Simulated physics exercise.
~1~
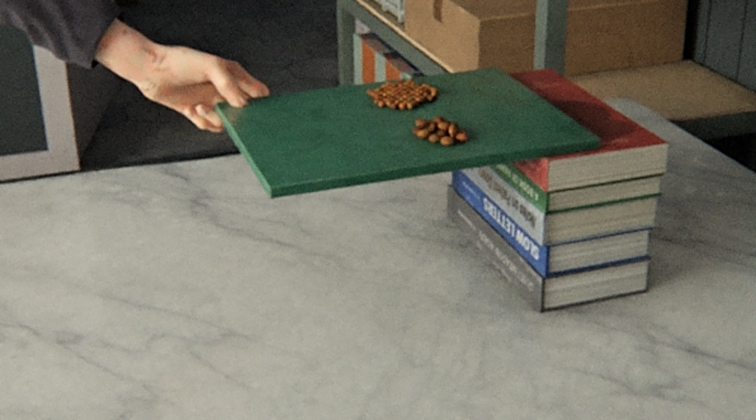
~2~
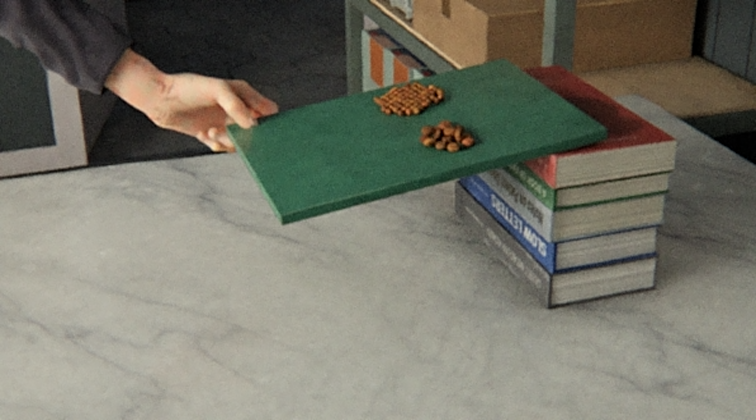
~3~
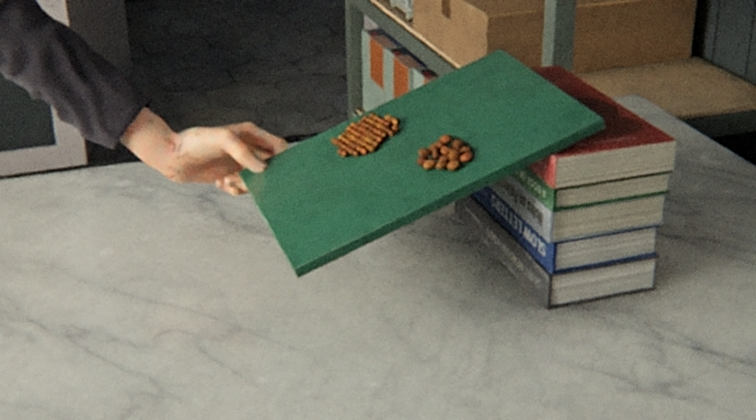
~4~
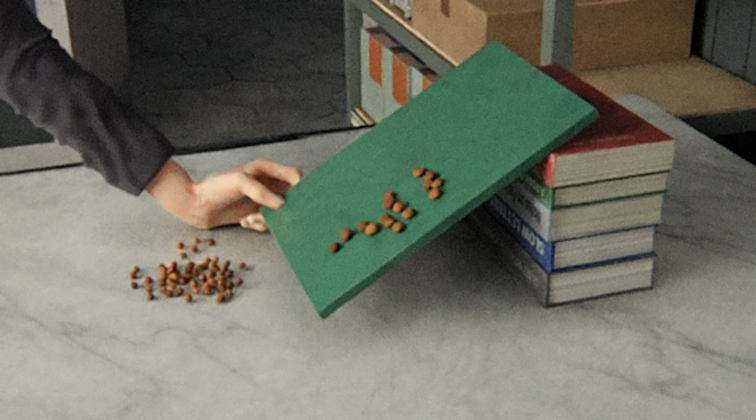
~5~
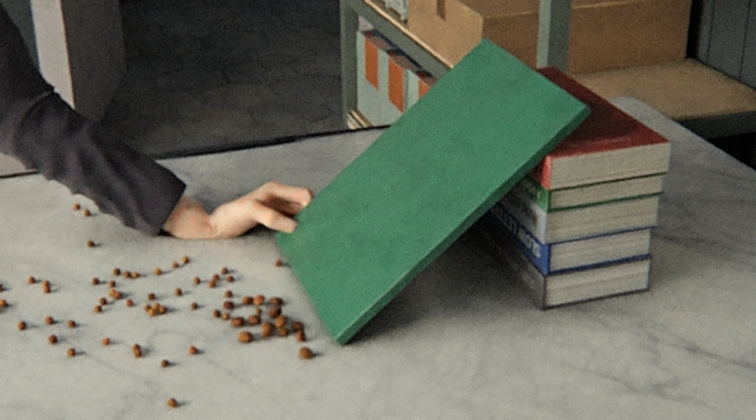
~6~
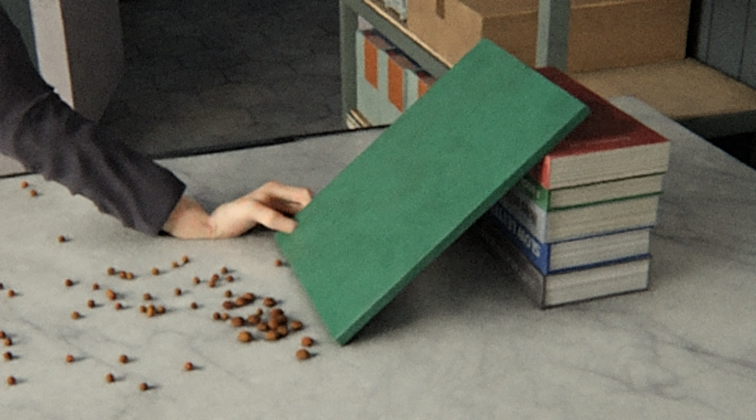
A green board holding two small piles of brown bits was tipped by a hand lowering its left end from a stack of books; the back pile slid off first and scattered far left, then the front pile tumbled down and settled near the board's edge.
